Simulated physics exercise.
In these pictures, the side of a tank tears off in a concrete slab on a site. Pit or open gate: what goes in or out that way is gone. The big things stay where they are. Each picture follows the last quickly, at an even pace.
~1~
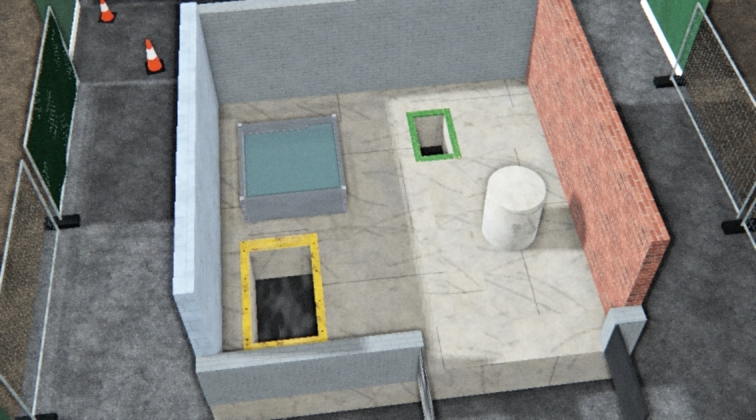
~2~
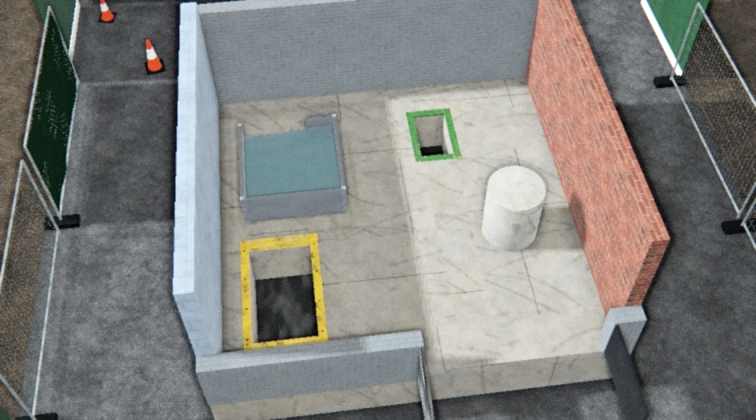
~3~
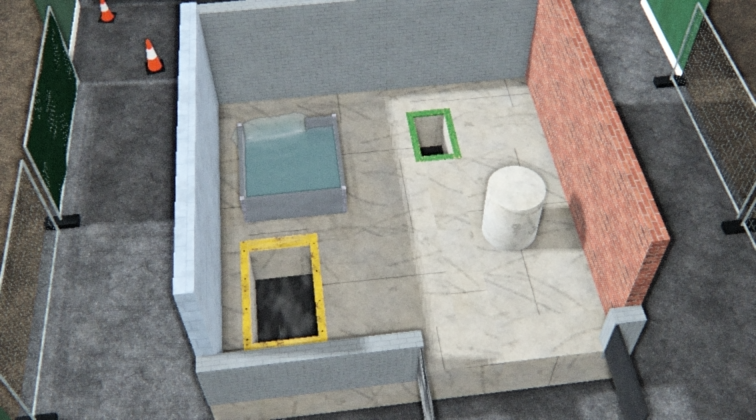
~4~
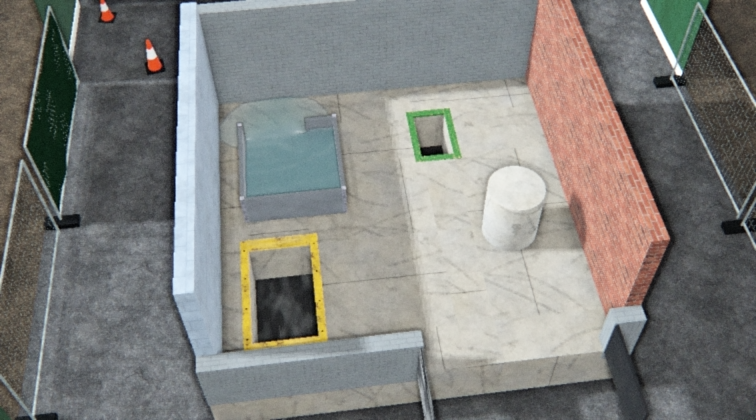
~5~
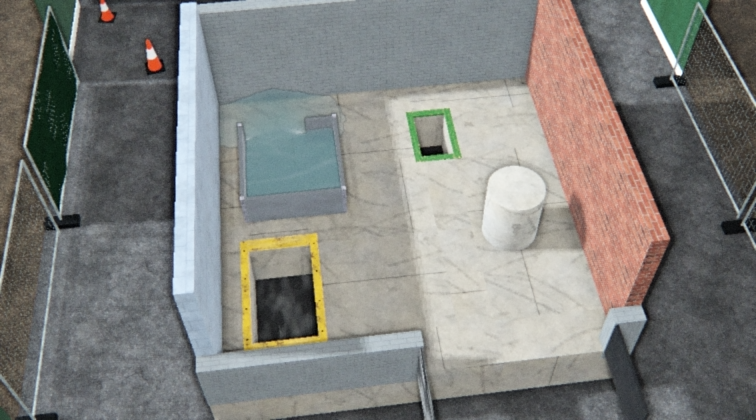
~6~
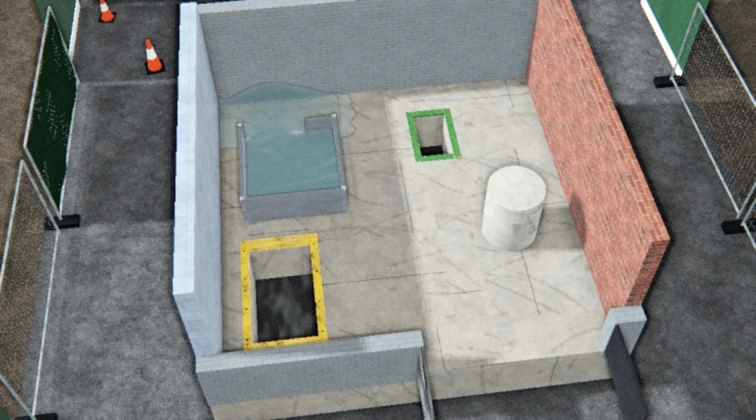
A square tank of blue-green water stands at the left of a walled concrete slab on a building site, seen from high above by a still camera. A yellow-edged pit lies in front of it, with a smaller green-edged opening, a pale cylinder and a red brick wall to the right. The tank's far side tears open and water pours out, spreading across the slab behind it.
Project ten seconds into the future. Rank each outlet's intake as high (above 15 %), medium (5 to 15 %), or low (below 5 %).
Intake: The gate is low; the green pit is high; the yellow pit is low.
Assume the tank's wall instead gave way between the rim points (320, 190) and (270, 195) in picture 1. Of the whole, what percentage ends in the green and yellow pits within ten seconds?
Lab note - share by pit: Green 2 %, yellow 30 %.
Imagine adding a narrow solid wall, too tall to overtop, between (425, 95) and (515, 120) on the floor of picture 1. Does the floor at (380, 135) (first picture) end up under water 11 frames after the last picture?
Swamped.
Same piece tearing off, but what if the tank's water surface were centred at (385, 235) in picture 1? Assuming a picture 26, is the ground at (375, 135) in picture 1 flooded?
That spot would be swamped.
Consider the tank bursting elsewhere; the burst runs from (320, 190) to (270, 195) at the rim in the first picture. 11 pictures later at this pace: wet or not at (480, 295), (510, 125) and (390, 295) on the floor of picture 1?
First spot submerged, second spot spared, third spot submerged.
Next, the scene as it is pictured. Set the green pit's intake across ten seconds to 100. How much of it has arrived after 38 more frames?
Around 70 in a hundred.
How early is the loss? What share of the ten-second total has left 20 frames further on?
My estimate is roughly 30 percent.
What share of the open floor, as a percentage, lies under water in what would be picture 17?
My best guess is some 25 %.
A moment on, water covers 10 % of the floor; the gate 0 %, the green pit 0 %, the yellow pit 0 %.
Next, water covers 25 % of the floor; the gate 0 %, the green pit 2 %, the yellow pit 0 %.
Then, water covers 35 % of the floor; the gate 0 %, the green pit 8 %, the yellow pit 1 %.
Later, water covers 60 % of the floor; the gate 0 %, the green pit 18 %, the yellow pit 1 %.
In the end, water covers 70 % of the floor; the gate 3 %, the green pit 26 %, the yellow pit 1 %.
